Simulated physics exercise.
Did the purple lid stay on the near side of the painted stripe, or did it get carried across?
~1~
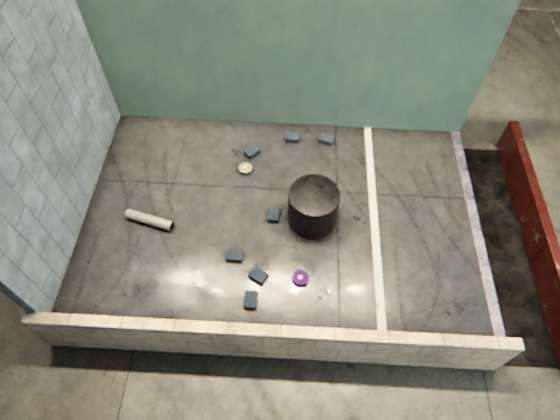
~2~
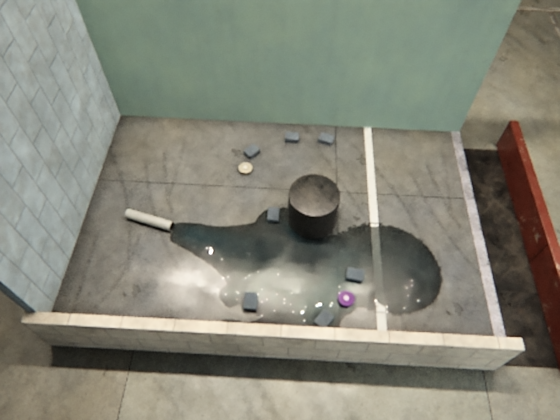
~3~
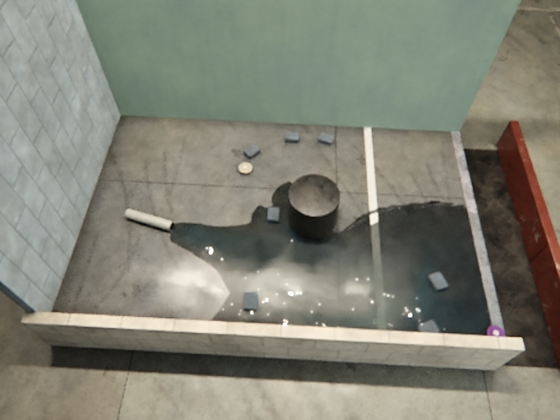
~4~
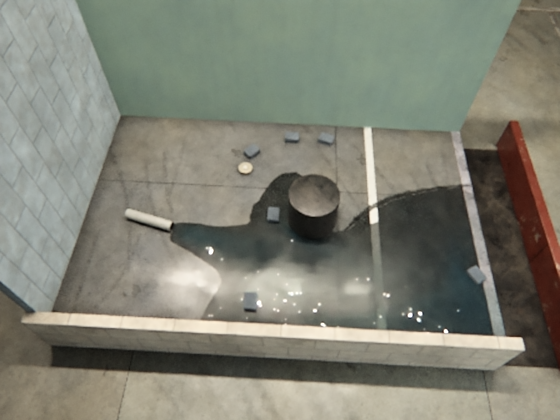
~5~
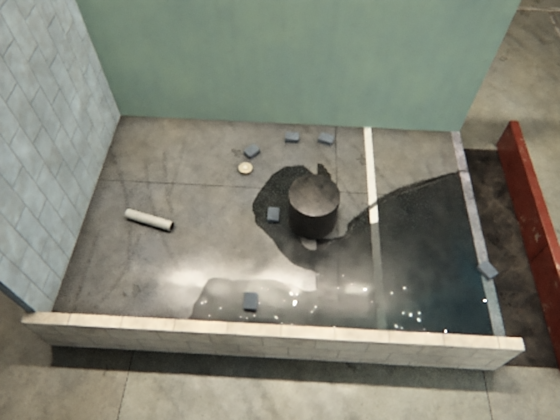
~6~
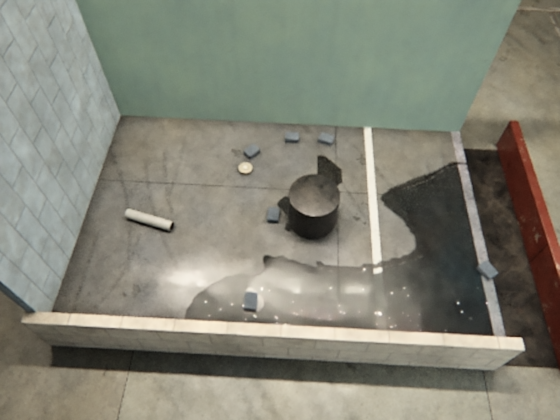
It got carried across the painted stripe by the water and then went out of the bay on the right.
